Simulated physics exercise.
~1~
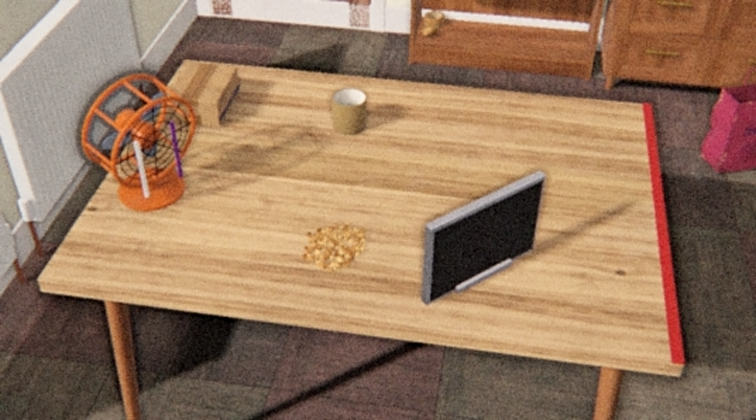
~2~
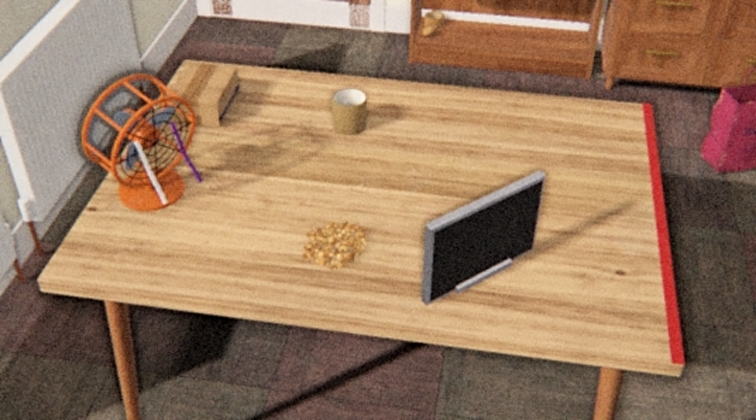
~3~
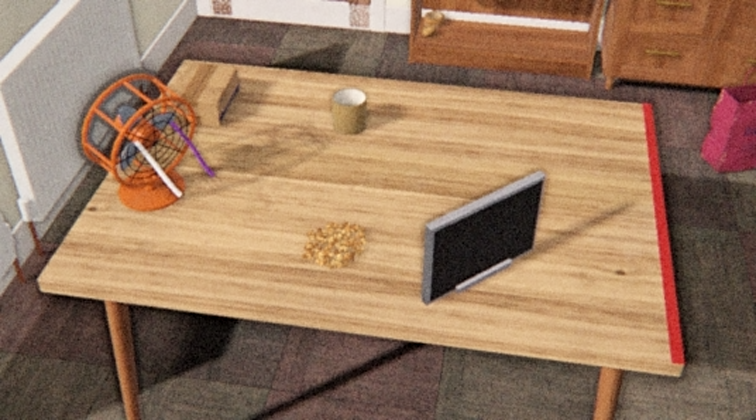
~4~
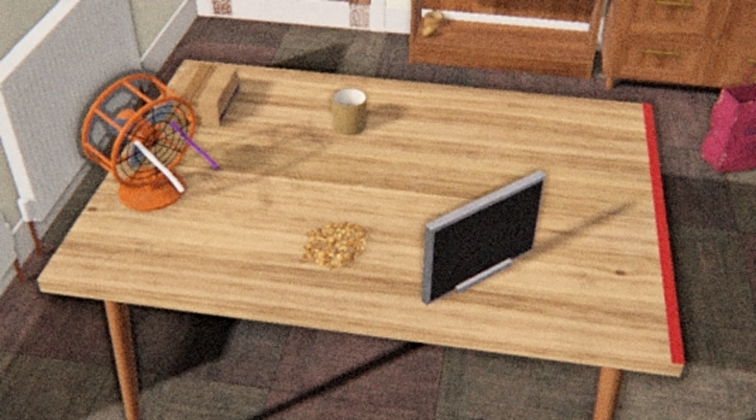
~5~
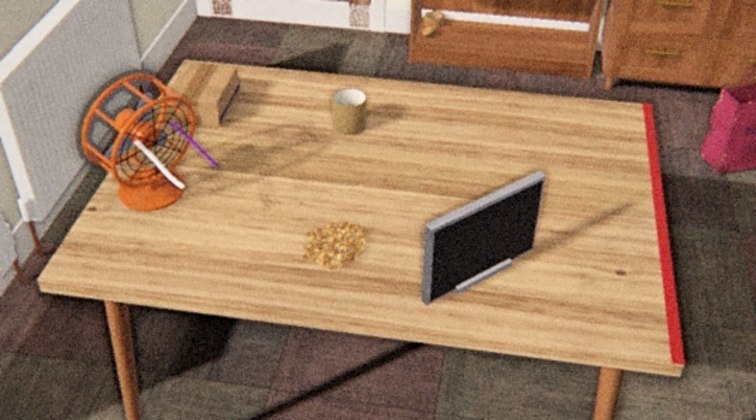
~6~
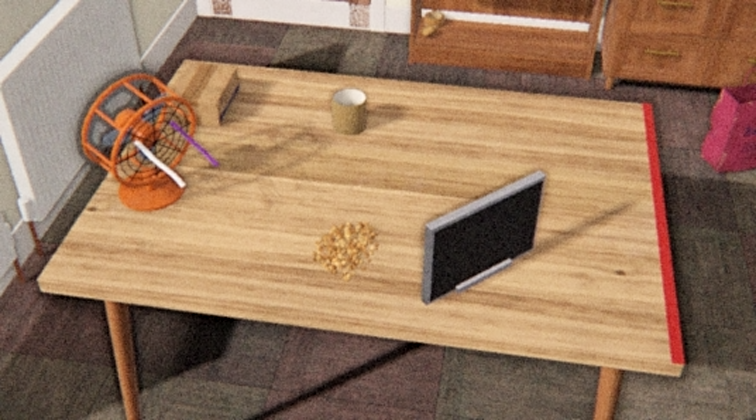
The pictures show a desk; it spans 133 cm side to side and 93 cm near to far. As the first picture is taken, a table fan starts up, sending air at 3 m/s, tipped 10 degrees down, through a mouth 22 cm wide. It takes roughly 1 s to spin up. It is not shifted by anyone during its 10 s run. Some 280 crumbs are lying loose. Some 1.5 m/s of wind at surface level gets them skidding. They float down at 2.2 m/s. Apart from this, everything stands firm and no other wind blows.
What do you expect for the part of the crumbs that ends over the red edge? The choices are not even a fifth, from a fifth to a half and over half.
When it settles, only under one in five lie over the red edge.
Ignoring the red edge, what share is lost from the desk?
Some 10 per cent.
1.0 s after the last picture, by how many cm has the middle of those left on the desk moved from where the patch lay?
Measured offset: Approx. 35 cm.
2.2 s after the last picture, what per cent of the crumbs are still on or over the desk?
Around 80 in a hundred.
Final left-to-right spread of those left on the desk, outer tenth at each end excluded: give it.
The middle group spans some 40 cm.
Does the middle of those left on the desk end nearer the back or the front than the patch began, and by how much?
I'd say toward the rear end, by something like 10 centimetres.
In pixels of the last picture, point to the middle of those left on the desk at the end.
I'd put it close to (516, 241) in the last view.
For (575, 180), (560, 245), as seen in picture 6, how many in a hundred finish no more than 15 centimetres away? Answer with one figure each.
Estimates in listed order: 15 %; 30 %.
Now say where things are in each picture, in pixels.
The middle of the crumbs is near (335, 246), none has stirred yet and the mouth of the table fan is at (140, 132), in the first frame.
The middle of the crumbs is near (334, 244), none has stirred yet and the red edge is centred on (665, 212), in the second frame.
The middle of the crumbs is near (334, 244), none has stirred yet, the top of a laptop is at (488, 199) and the top of a mug is at (349, 97), in the third frame.
The middle of the crumbs is near (334, 244) and none has stirred yet, in the fourth frame.
The middle of the crumbs is near (334, 244) and none has stirred yet, in the fifth frame.
The middle of the crumbs is near (347, 248), the farthest in sight from the table fan is at (364, 270) and about 50 % have left their places, in the sixth frame.
Then, 1.0 s after the last picture, 4 % are over the red edge; the middle of those still in play is near (494, 248); 25 % have settled or left.
Then, 2.2 s after the last picture, 6 % are over the red edge; the middle of those still in play is near (499, 245); 40 % have settled or left.
Then, 4.6 s after the last picture, 6 % are over the red edge; the middle of those still in play is near (506, 242); 47 % have settled or left.
Then, 9.1 s after the last picture, at the end, 6 % are over the red edge; the middle of those still in play is near (516, 241).
